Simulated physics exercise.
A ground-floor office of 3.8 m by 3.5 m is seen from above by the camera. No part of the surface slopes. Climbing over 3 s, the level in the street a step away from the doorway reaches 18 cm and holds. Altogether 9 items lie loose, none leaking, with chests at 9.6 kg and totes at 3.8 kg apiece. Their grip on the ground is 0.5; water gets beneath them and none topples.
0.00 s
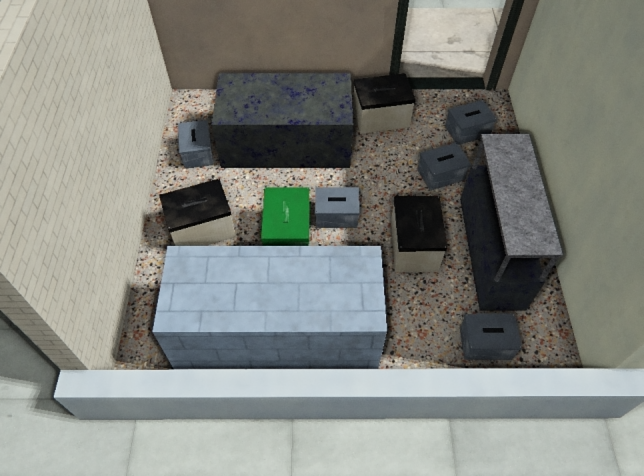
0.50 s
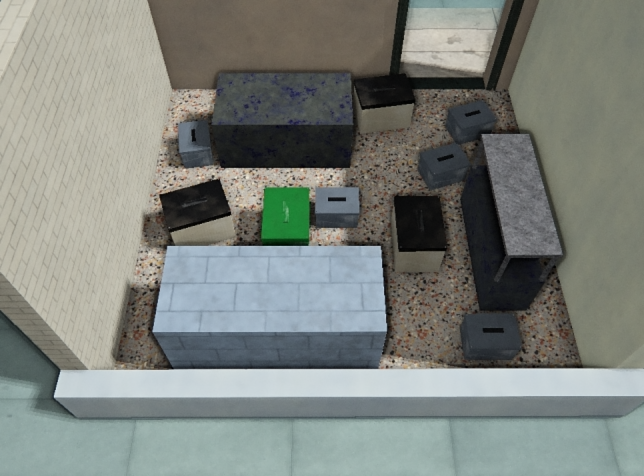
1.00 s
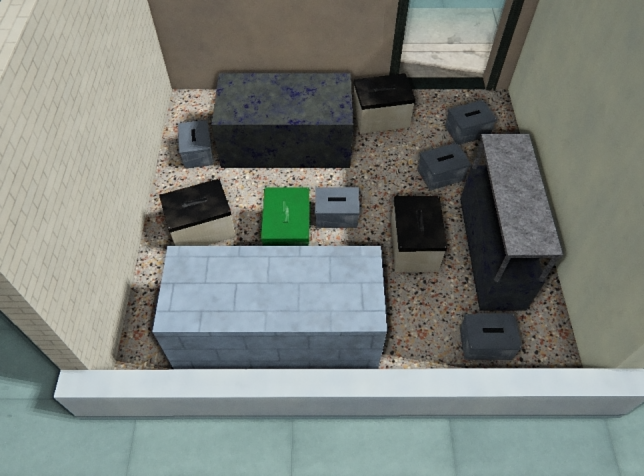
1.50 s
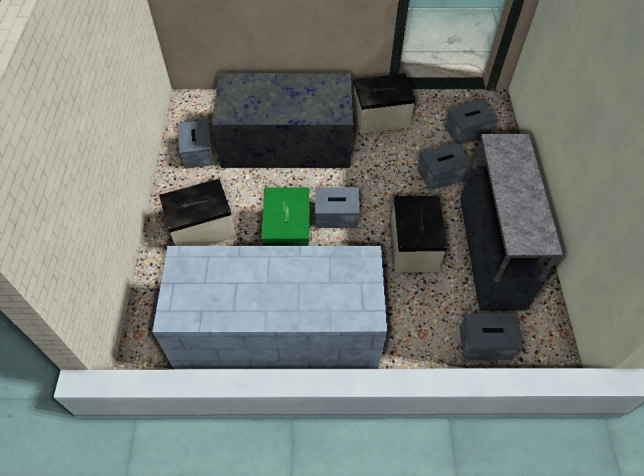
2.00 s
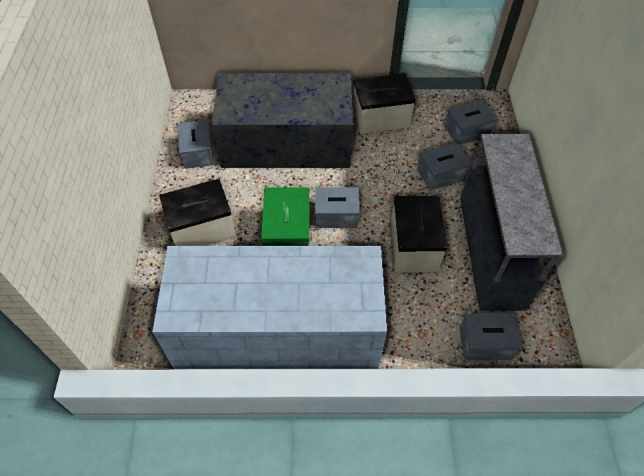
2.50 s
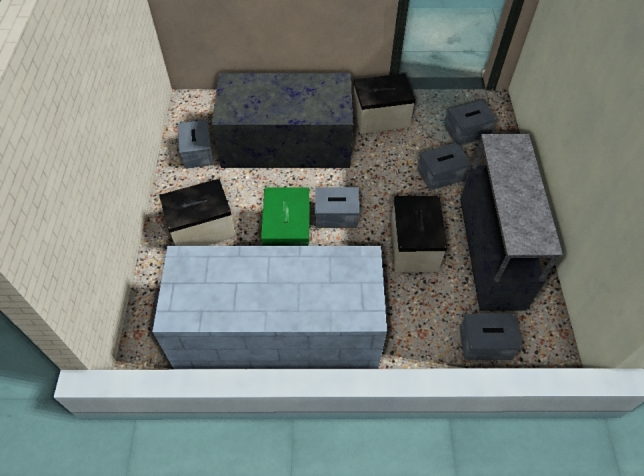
A long, pale block stands at the front of a small, speckled-floored room, seen from high above. A green chest sits behind it among grey and black-topped boxes, with a dark block at the back left and a grey-topped table at right. Bluish-green water tints the paving outside and creeps through the back doorway onto the floor's edge, while the furniture, boxes and camera stay still.
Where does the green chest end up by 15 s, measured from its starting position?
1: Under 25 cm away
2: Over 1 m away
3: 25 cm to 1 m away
3.
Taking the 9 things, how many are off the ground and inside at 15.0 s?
The number is 9.
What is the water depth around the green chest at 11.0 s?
5 cm, roughly.
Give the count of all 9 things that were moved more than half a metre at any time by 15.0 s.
It adds up to 9.
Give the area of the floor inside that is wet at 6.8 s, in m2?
Roughly 9.0 m2.
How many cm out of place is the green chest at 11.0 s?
60 cm or so by then.
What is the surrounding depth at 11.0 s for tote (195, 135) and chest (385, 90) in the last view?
First roughly 8 cm, second roughly 3 cm.
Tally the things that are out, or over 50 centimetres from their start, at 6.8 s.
Result: 3.
After 3.5 s the green chest is near (286, 212), 0.0 m from its start, aground; 0 afloat.
After 6.8 s the green chest is near (264, 204), 0.2 m from its start, aground; 5 afloat.
After 11.0 s the green chest is near (274, 161), 0.6 m from its start, afloat; 8 afloat.
After 15.0 s the green chest is near (236, 155), 0.8 m from its start, afloat; 9 afloat.
